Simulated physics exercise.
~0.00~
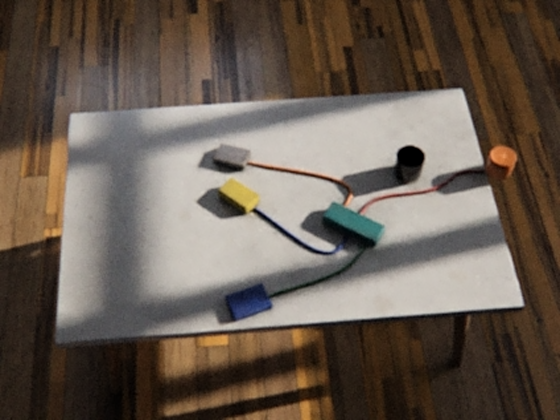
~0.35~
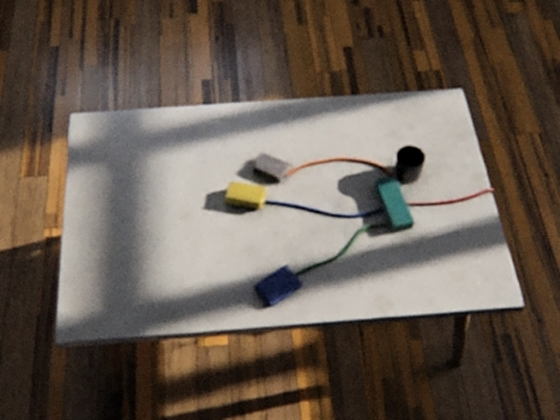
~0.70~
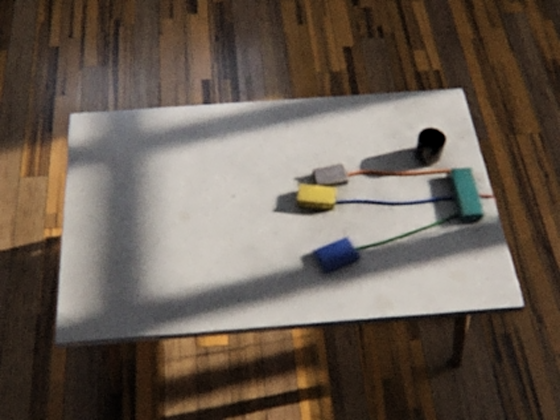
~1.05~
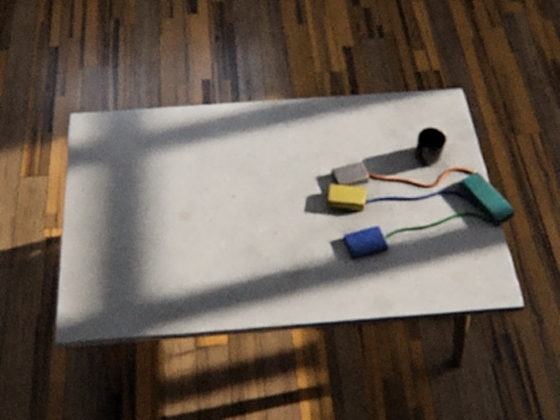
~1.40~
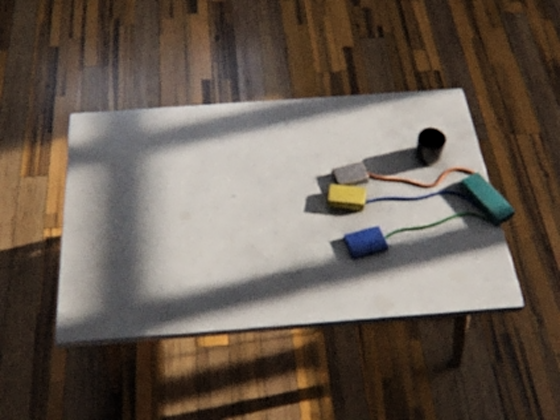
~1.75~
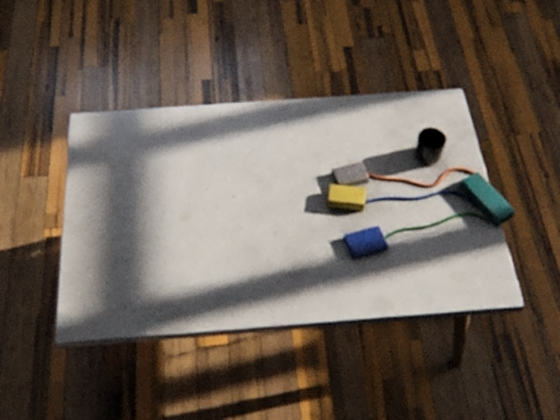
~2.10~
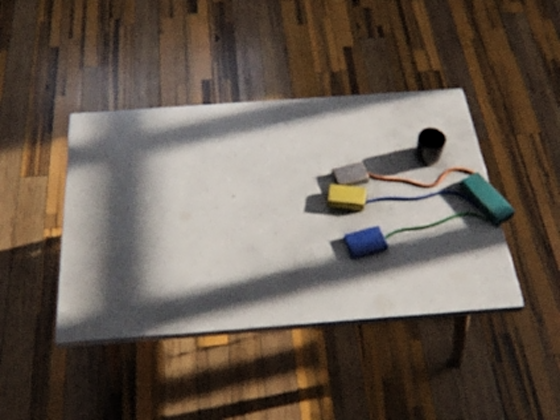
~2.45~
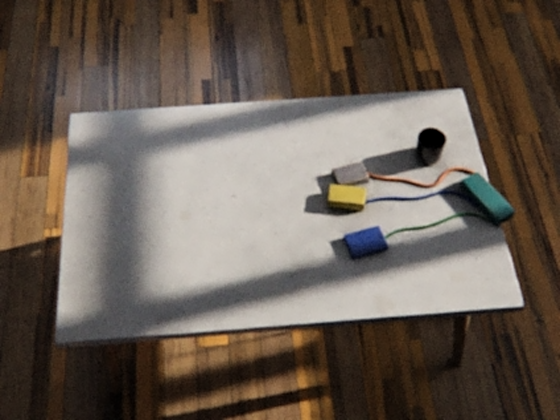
Orange object dropping off a table's right edge, its cable dragging a teal block and three tethered blocks rightward before they stop.
